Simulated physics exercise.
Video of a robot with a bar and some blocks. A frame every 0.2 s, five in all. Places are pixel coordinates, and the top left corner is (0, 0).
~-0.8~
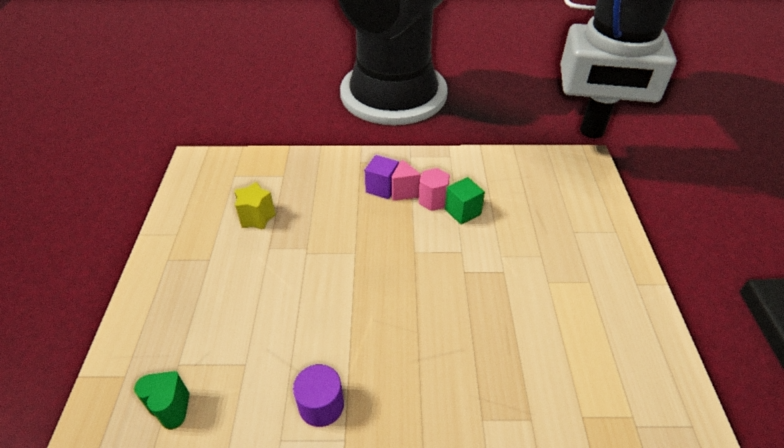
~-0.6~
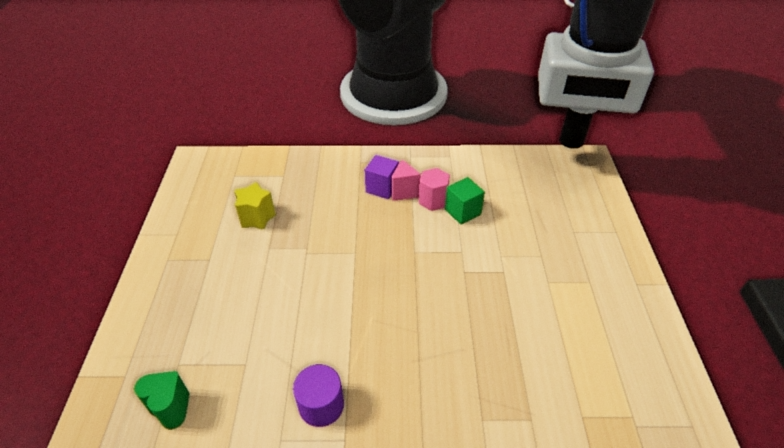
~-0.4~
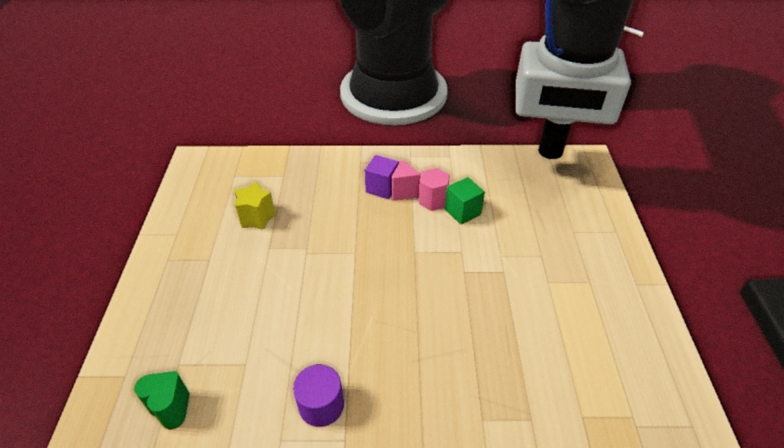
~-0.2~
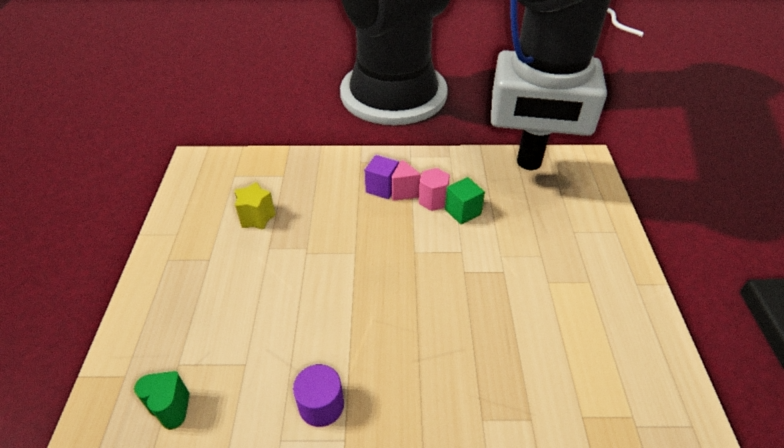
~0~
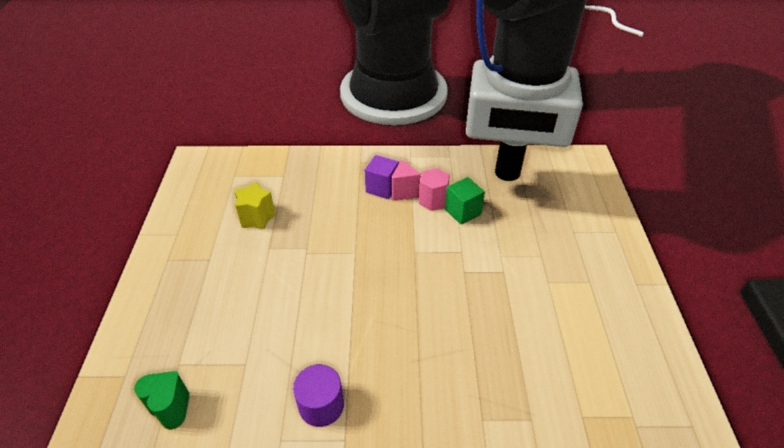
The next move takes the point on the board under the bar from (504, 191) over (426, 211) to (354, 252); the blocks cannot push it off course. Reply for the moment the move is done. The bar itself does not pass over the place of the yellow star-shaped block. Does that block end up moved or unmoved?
It ends up on the same spot.
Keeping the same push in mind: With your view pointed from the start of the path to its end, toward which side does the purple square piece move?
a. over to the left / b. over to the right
(b)
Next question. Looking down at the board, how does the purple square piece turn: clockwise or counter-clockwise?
Seen from above, clockwise.
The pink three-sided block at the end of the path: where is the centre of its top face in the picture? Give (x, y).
At pixel (366, 183).
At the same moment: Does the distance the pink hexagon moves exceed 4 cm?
Short answer: Yes.
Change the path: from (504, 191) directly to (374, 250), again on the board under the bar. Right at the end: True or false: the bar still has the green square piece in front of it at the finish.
This is true.
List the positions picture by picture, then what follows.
In the first frame, bar's lower end (592, 132); yellow star-shaped block (251, 194); purple square piece (382, 165); pink three-sided block (405, 170); pink hexagon (435, 177); green square piece (466, 188).
In the second frame, bar (571, 142); blocks still.
In the third frame, bar (550, 152); blocks still.
In the fourth frame, bar (529, 163); blocks still.
In the fifth frame, bar (507, 173); yellow star-shaped block (251, 194); purple square piece (382, 165); pink three-sided block (405, 170); pink hexagon (435, 177); green square piece (466, 188).
The first path, step by step. One third of the way, bar (451, 184); purple square piece (375, 163); pink three-sided block (395, 170); pink hexagon (423, 180); green square piece (453, 196), turned 55° anticlockwise.
Two thirds of the way, bar (403, 207); purple square piece (365, 162), turned 45° clockwise; pink three-sided block (367, 182), turned 95° clockwise; pink hexagon (373, 201), turned 10° clockwise; green square piece (445, 204), turned 100° anticlockwise.
At the end, bar (352, 235); yellow star-shaped block still; purple square piece (365, 162), turned 45° clockwise; pink three-sided block (366, 183), turned 105° clockwise; pink hexagon (342, 209), turned 100° clockwise; green square piece (445, 204), turned 100° anticlockwise.
